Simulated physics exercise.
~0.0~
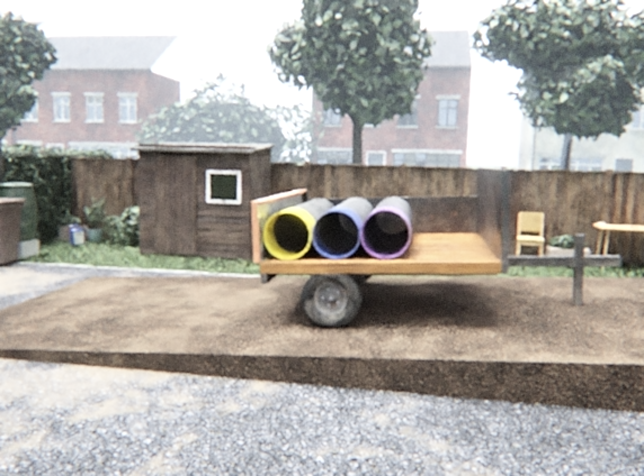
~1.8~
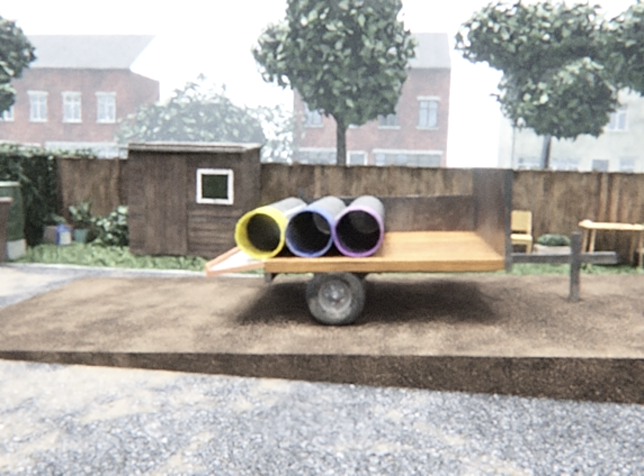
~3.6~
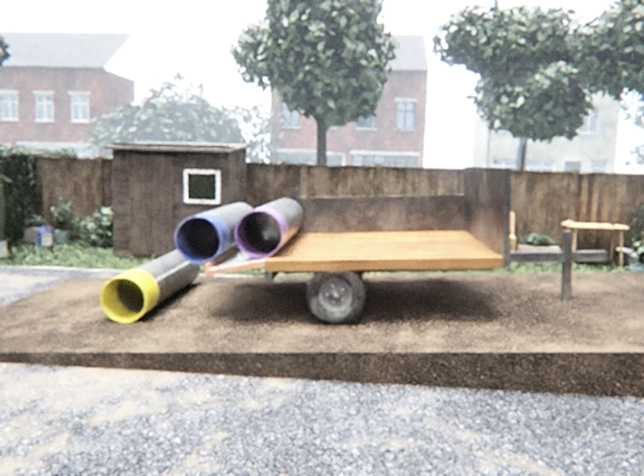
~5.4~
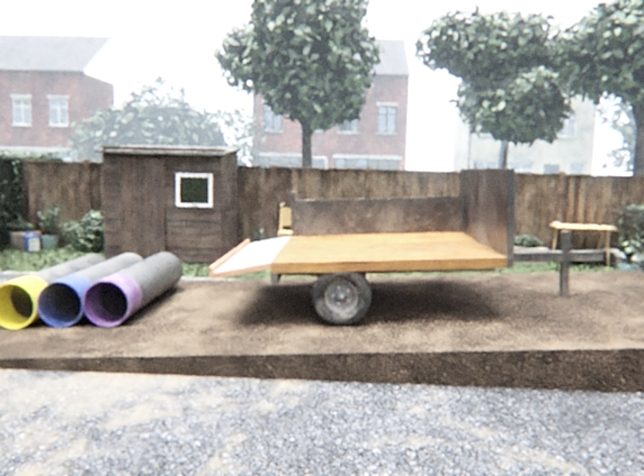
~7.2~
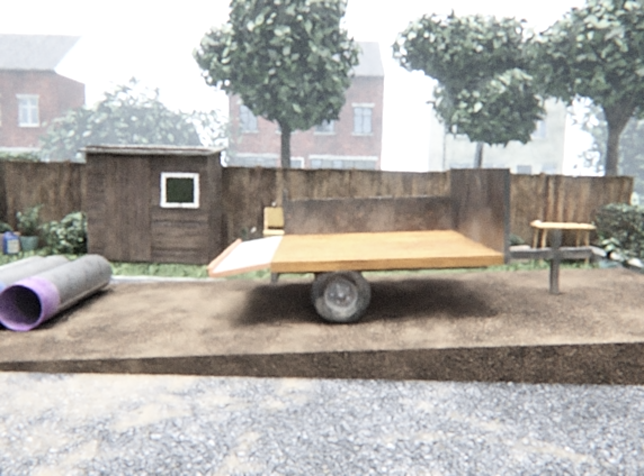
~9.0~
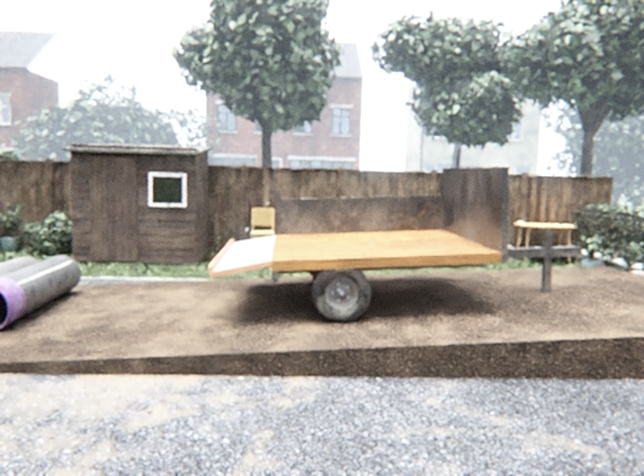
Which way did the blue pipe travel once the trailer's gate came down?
The blue pipe rolled to the left, going off the end of the trailer and onward along the ground.
A flat trailer stood on sloping ground by a shed as its end gate swung down, and three pipes rolled left off the bed, yellow first, then blue and purple. They dropped to the ground and rolled away, leaving the trailer empty.
